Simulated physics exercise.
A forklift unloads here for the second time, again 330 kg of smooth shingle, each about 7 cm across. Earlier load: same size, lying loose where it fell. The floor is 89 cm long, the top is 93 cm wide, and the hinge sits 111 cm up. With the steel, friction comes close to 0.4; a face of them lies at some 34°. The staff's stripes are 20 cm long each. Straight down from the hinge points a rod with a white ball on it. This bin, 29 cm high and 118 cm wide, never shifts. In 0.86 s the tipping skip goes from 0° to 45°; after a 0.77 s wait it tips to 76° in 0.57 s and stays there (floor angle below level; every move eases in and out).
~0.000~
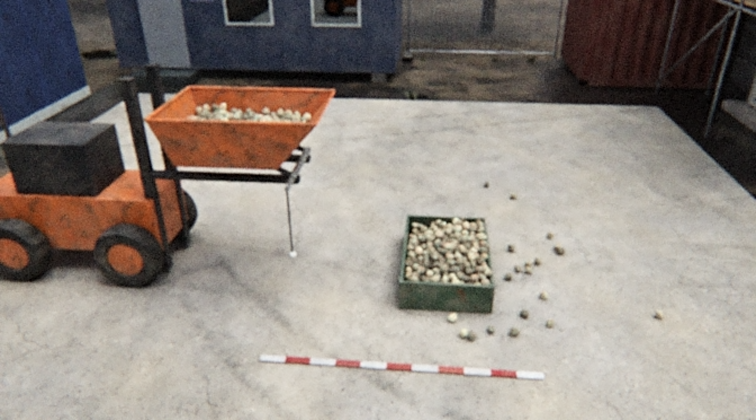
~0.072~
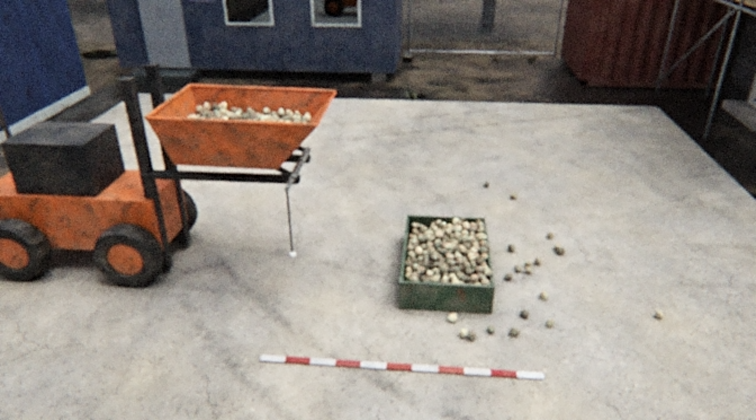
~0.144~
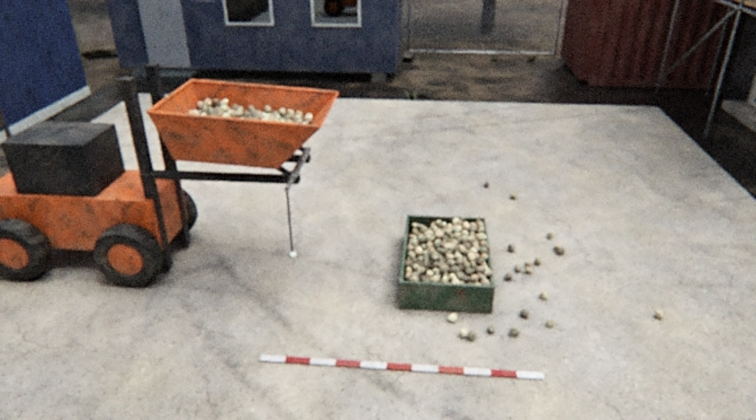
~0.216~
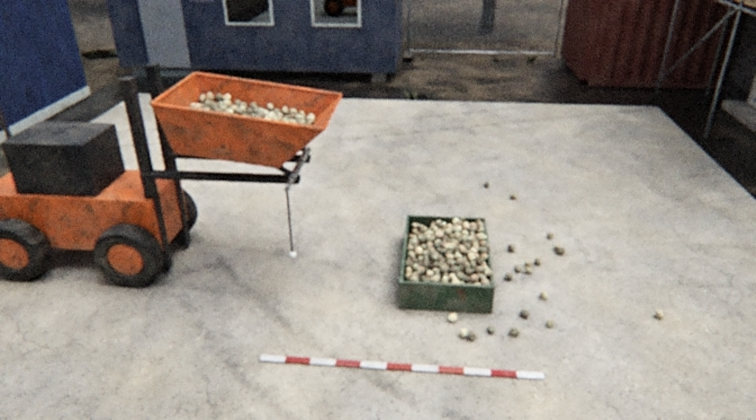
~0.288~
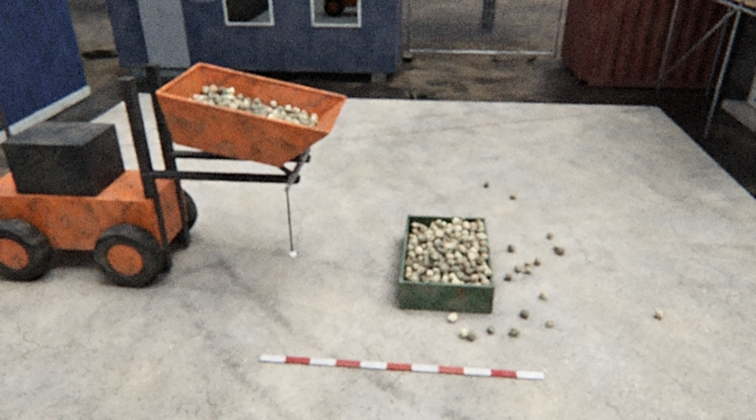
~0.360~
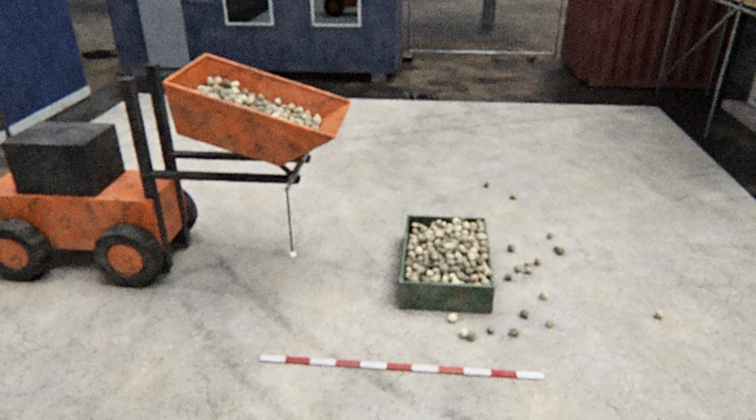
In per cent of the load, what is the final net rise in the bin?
It comes to roughly 43 per cent.
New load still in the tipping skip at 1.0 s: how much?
Around 100 in a hundred.
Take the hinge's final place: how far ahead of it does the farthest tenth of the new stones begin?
I'd say close to 150 centimetres ahead of it.
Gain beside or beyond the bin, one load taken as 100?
Some 10 % of one load's worth.
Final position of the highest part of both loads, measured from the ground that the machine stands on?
Roughly 50 cm above that ground.
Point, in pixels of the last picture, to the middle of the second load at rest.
Middle: Approx. (410, 262) px.
After 0.6 s the floor is at 38°; in per cent of one load, 100 in the tipping skip, 96 in the bin, 3 beside or beyond the bin; the foremost stones are at (557, 261).
After 1.0 s the floor is at 45°; in per cent of one load, 100 in the tipping skip, 96 in the bin, 3 beside or beyond the bin; the foremost stones are at (557, 261).
After 2.7 s the floor is at 76°; in per cent of one load, 21 in the tipping skip, 44 short of the bin, 130 in the bin, 5 beside or beyond the bin; the foremost stones are at (557, 261).
After 5.2 s the floor is at 76°; in per cent of one load, 0 in the tipping skip, 47 short of the bin, 139 in the bin, 14 beside or beyond the bin; the foremost stones are at (571, 286). Net gain in the bin, 43.
